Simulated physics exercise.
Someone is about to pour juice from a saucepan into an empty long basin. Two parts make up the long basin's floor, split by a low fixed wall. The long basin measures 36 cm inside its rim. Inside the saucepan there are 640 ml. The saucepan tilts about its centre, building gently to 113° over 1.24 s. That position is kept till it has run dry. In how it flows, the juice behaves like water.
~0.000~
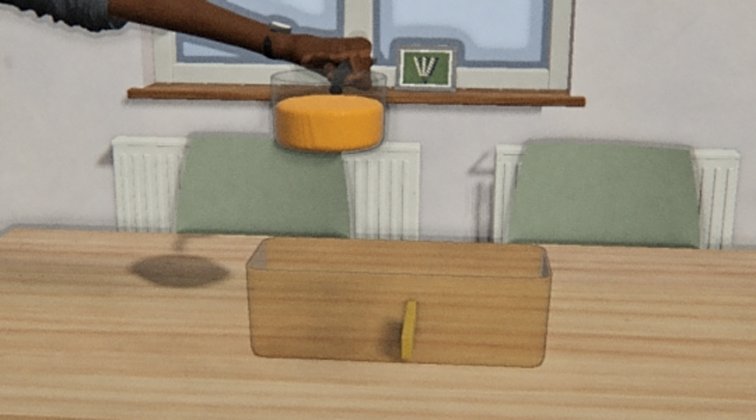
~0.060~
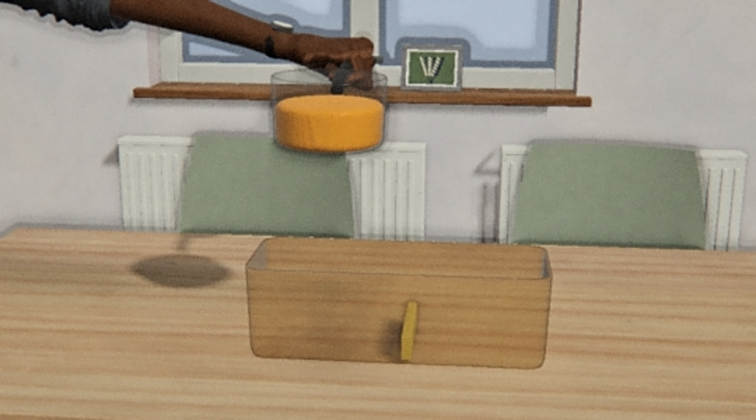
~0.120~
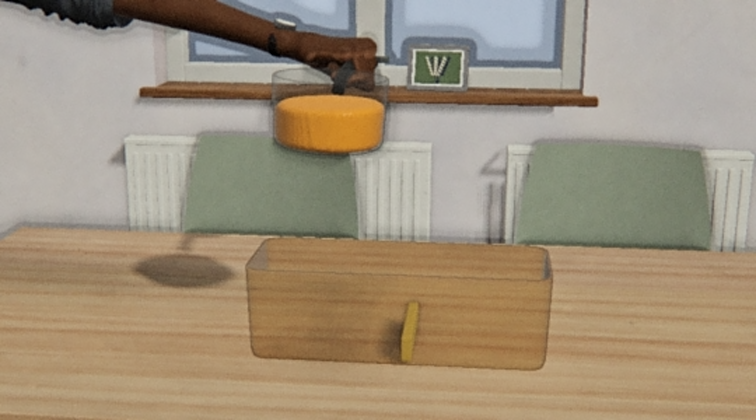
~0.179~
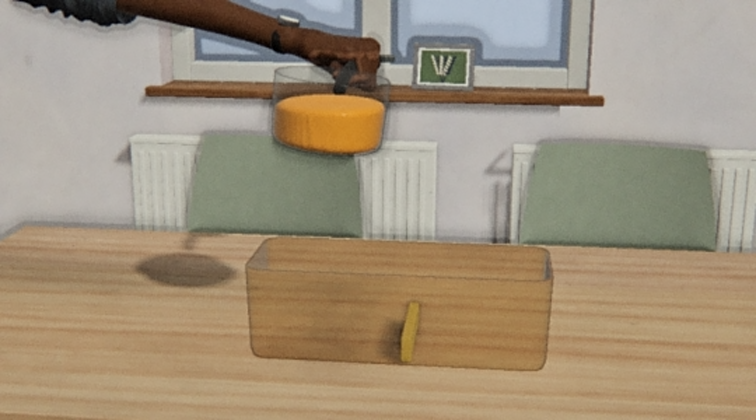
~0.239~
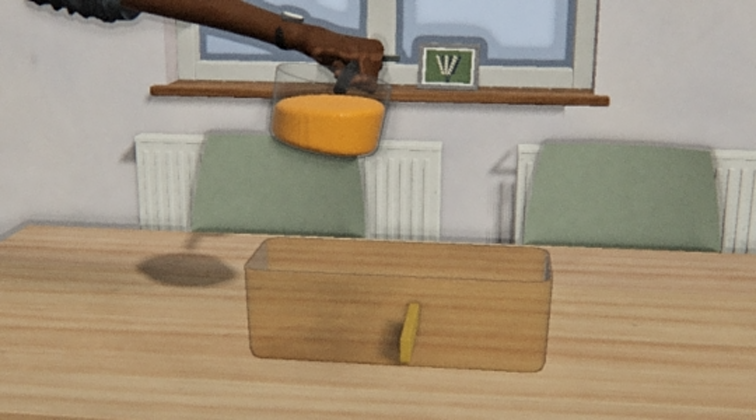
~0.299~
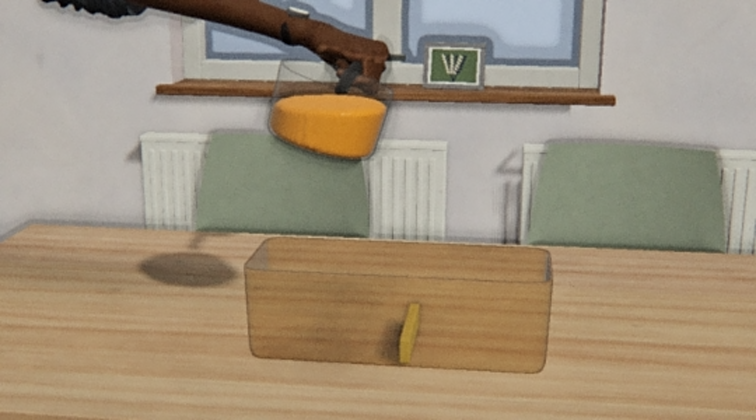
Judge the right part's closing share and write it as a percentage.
I would judge it at 74 per cent.
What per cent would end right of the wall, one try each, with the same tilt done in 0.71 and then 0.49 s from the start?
About 70 %, then about 65 %.
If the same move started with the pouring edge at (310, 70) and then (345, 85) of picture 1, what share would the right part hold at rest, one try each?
Try 1: Approx. 10 %; try 2: Approx. 35 %.
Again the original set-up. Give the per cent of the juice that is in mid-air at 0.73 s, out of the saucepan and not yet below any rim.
Some 30 per cent.
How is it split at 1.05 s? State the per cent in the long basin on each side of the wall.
Some 7 per cent left and 66 right.
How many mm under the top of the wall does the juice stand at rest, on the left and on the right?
Roughly 24 mm on the left side and roughly 8 mm on the right.
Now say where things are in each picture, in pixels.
It leans 0°; its right rim is at (385, 79); the juice meets the walls at (276, 102) and (383, 104); the long basin's rim runs from (255, 254) to (548, 263); the wall's top is at (409, 319), in the first picture.
It leans 1°; its right rim is at (386, 80); the juice meets the walls at (277, 102) and (383, 105), in the second picture.
It leans 3°; its right rim is at (387, 82); the juice meets the walls at (277, 103) and (384, 105), in the third picture.
It leans 6°; its right rim is at (389, 85); the juice meets the walls at (278, 102) and (385, 106), in the fourth picture.
It leans 10°; its right rim is at (390, 90); the juice meets the walls at (277, 102) and (385, 106), in the fifth picture.
It leans 15°; its right rim is at (392, 95); the juice meets the walls at (277, 102) and (387, 106), in the sixth picture.
After 0.73 s the tilt is 72° and 66 per cent is still to pour, 0 is left of the wall and 4 right of it.
After 1.05 s the tilt is 106° and 11 per cent is still to pour, 7 is left of the wall and 66 right of it.
After 1.38 s the tilt is 113° and 0 per cent is still to pour, 17 is left of the wall and 81 right of it.
After 1.74 s the tilt is 113° and 0 per cent is still to pour, 26 is left of the wall and 73 right of it.
In the end 26 per cent lies left of the wall, 74 right of it and 1 outside.
